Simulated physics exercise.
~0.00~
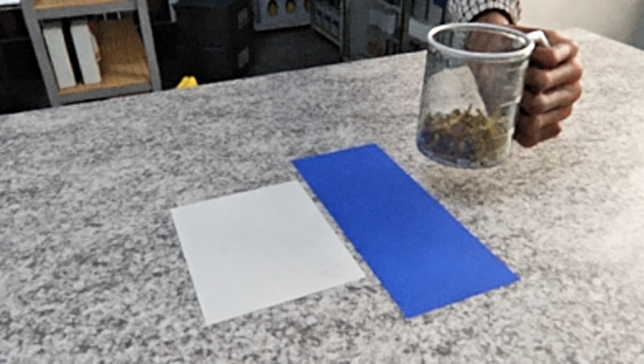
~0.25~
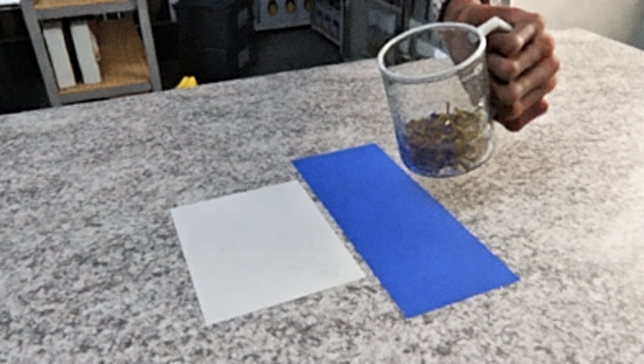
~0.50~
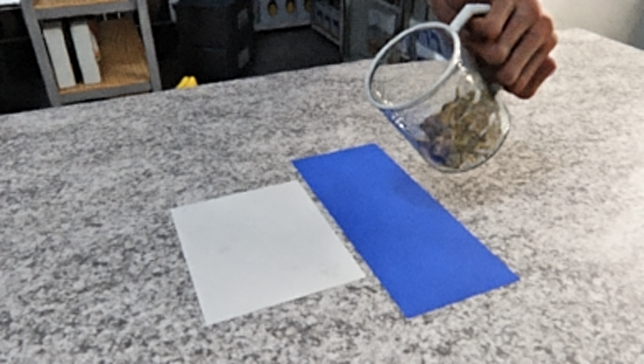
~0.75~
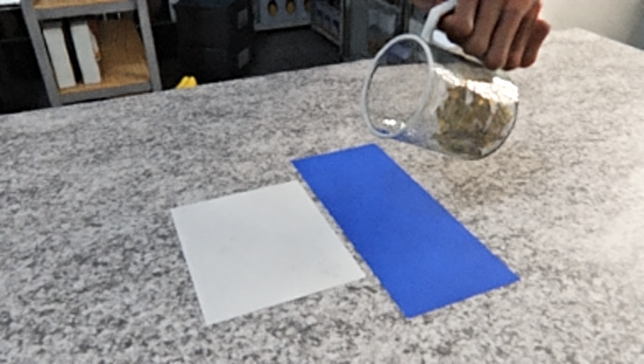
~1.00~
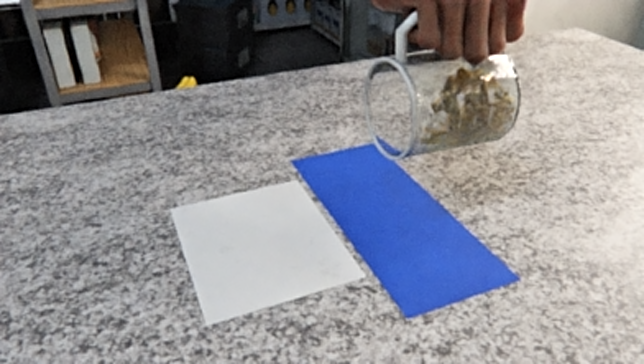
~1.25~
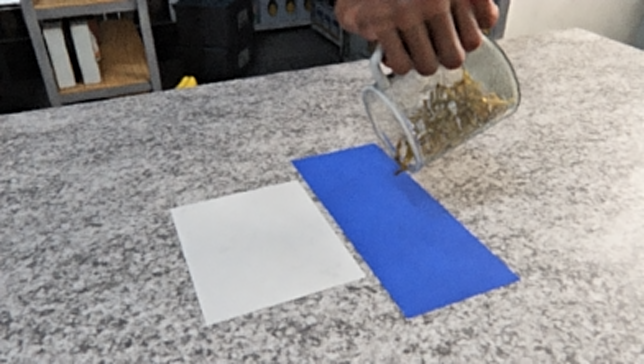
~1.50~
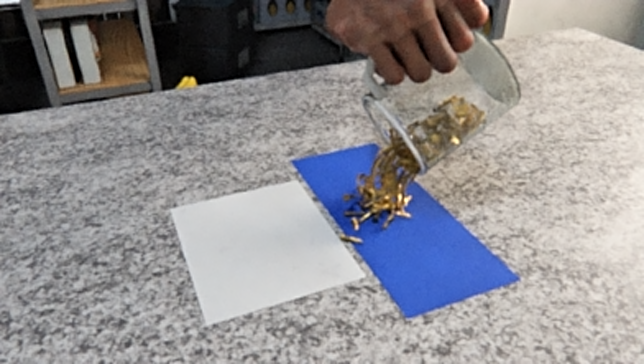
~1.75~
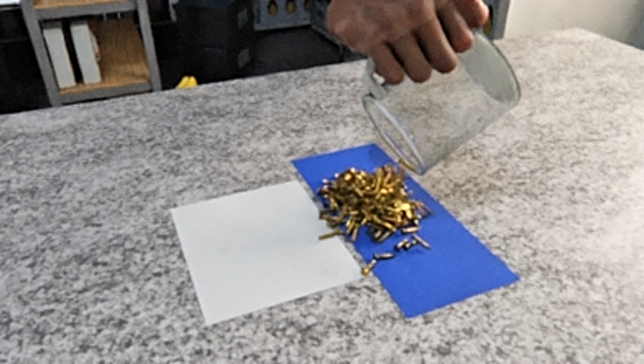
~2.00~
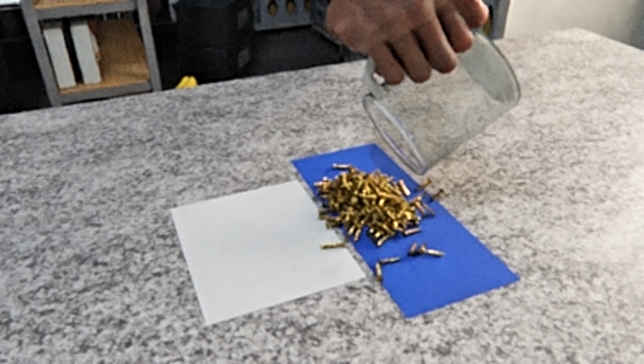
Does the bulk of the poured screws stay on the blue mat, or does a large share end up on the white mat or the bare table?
The bulk of the screws stays on the blue mat. The white mat and the bare table are left with no large share, as only a few strays lie around the blue mat's edge.
A hand holds a clear jug of small brass-coloured screws above a speckled grey table, seen from above at an angle, with shelves behind. A white mat lies on the left, with a longer blue mat beside it on the right. The hand tips the jug leftward until it lies on its side, the screws still inside. As it tilts further, mouth down, the screws begin to slide out and then pour onto the blue mat. The jug empties and stays tipped, leaving a heap on the blue mat with a few strays around its edge.
